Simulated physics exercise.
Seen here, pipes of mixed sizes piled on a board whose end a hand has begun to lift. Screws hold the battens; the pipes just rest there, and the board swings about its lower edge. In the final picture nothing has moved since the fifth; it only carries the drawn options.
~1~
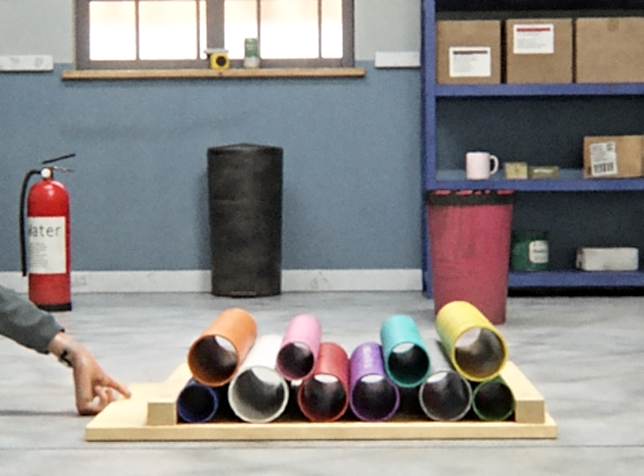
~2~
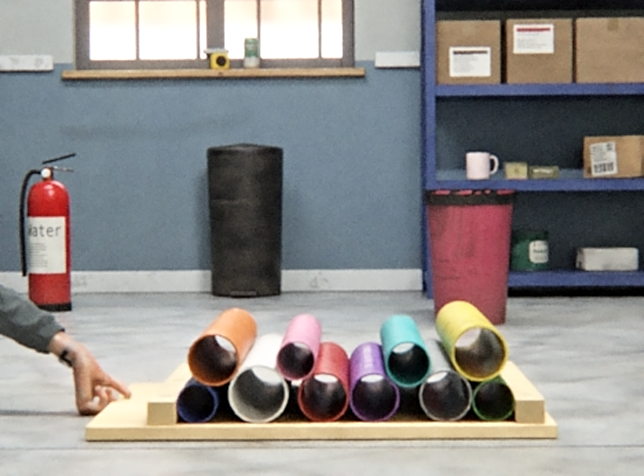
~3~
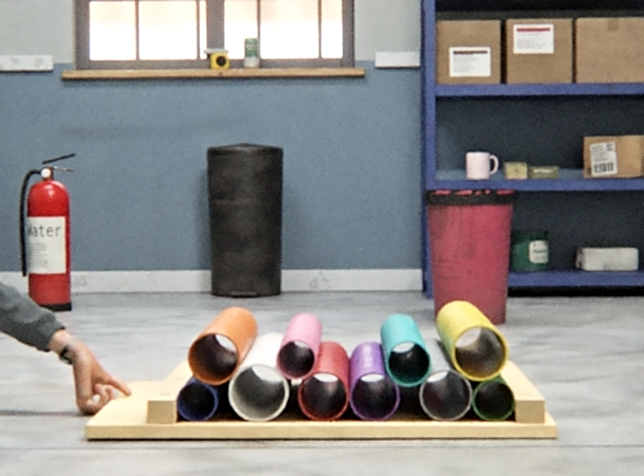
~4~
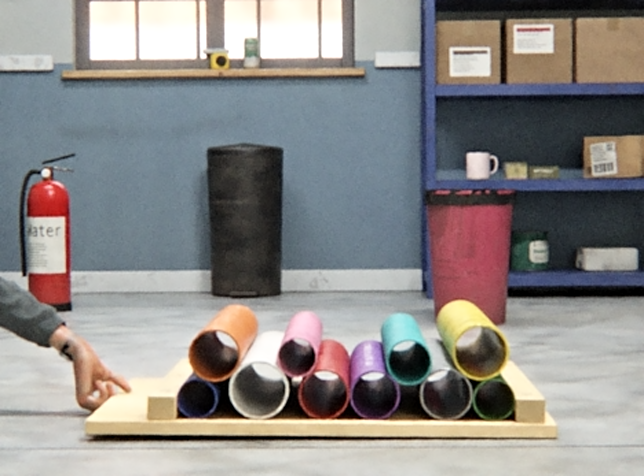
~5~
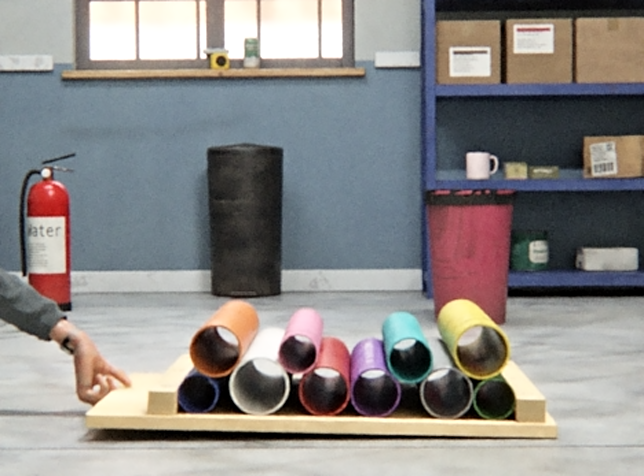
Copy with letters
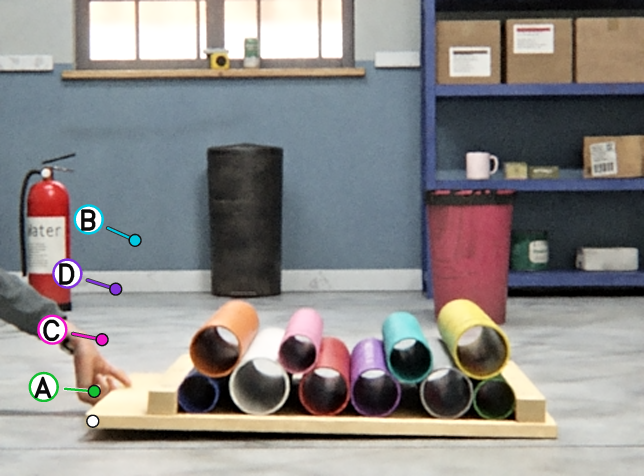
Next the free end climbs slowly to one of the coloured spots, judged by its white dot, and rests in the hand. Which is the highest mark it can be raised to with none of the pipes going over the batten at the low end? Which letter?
It can be raised to C.
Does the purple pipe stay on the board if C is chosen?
The purple pipe: Yes.
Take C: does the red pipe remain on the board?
Yes.
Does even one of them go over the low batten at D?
Yes, at D.
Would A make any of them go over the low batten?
At A: No.
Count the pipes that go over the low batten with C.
With C, none.
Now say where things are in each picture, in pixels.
The first frame shows blue pipe (197, 403); white pipe (258, 394); red pipe (323, 397).
The second frame shows red pipe (323, 397); purple pipe (374, 398).
The third frame shows board (324, 396); blue pipe (197, 402); white pipe (259, 392); yellow pipe (480, 352).
The fourth frame shows board (324, 394); blue pipe (197, 398); white pipe (259, 389).
The fifth frame shows board (324, 391); blue pipe (198, 394); white pipe (259, 385).
On the marked copy, A at (94, 391); B at (135, 241); C at (102, 340); D at (116, 289); the white dot at (93, 421).
Following C. Soon after the start, board at 11°.
Later, board at 12°.
In the end, board at 12°, none over the low batten.
As for the rest, A none over the low batten; B one over the low batten (yellow); D one over the low batten (yellow).
